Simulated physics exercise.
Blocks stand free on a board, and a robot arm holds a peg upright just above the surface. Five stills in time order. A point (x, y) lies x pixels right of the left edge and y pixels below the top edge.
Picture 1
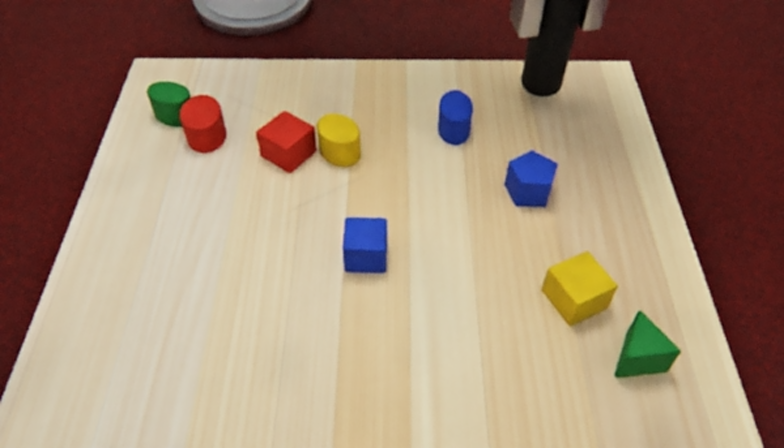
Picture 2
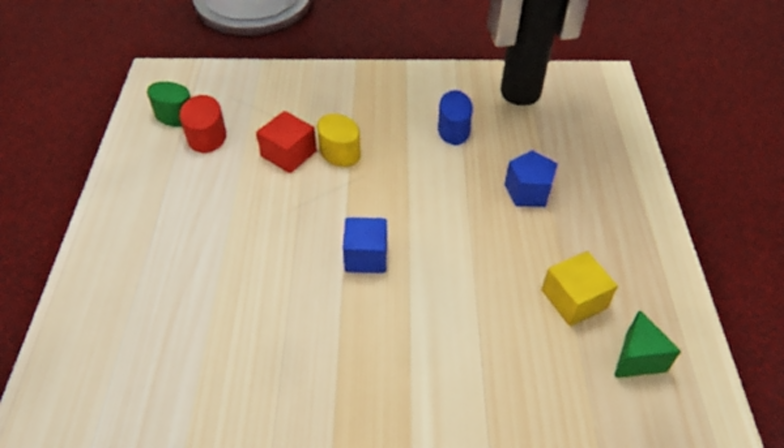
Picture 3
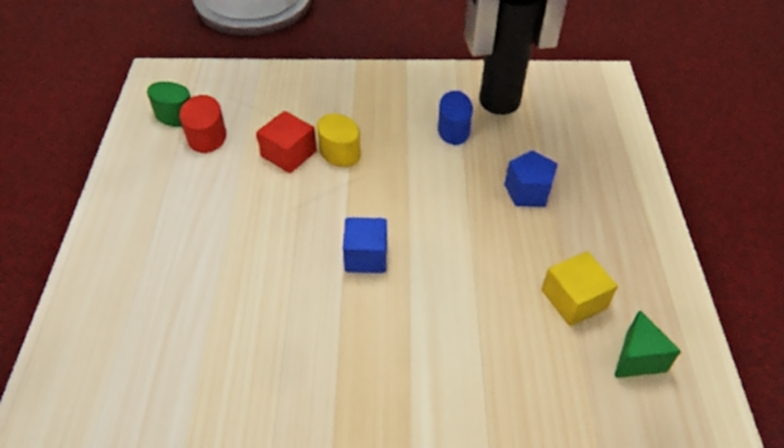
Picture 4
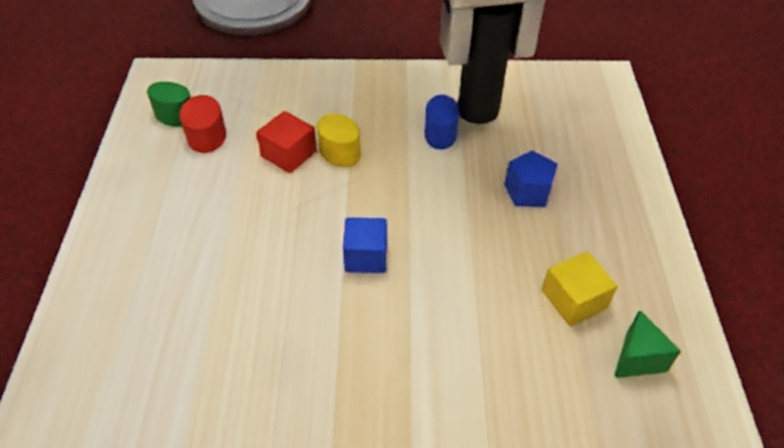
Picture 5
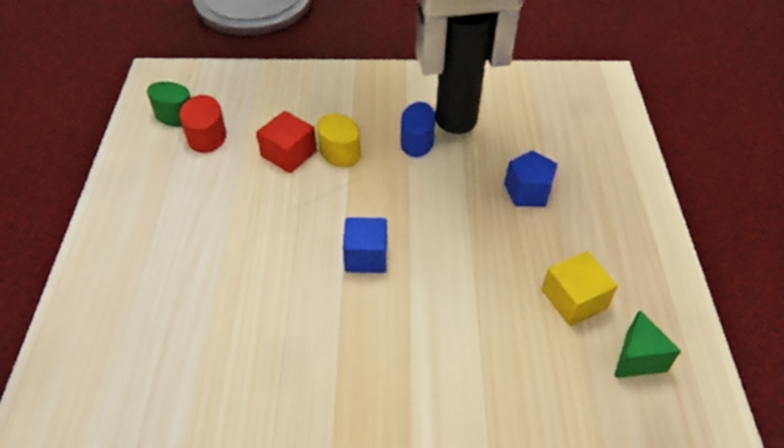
At first, a robot arm holds a dark peg upright near the far right edge of a wooden board scattered with colored blocks. The peg slides left and slightly nearer, reaches the blue elliptical block and pushes it a short way left toward the yellow elliptical block, while the other blocks stay still.
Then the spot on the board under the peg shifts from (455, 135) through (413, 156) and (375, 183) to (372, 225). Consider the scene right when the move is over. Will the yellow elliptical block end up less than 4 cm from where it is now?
Yes, it checks out.
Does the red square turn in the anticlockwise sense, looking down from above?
I'd say yes.
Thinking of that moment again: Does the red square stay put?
I expect not.
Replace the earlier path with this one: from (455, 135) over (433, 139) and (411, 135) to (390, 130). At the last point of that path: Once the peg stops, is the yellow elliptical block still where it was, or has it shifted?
The block moves away from its spot.
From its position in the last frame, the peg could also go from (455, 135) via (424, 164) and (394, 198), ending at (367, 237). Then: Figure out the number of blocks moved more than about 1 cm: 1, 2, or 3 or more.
I'd say two blocks get moved.
On the path given first. One third of the way, peg at (413, 142); blue elliptical block at (375, 125).
Two thirds of the way, peg at (375, 169); red square at (274, 126), turned 25° anticlockwise; yellow elliptical block at (317, 124), turned 35° clockwise; blue elliptical block at (353, 129), turned 15° clockwise.
At the end, peg at (371, 211); red square at (274, 126), turned 25° anticlockwise; yellow elliptical block at (317, 124), turned 35° clockwise; blue square at (364, 237); blue elliptical block at (353, 129), turned 15° clockwise.
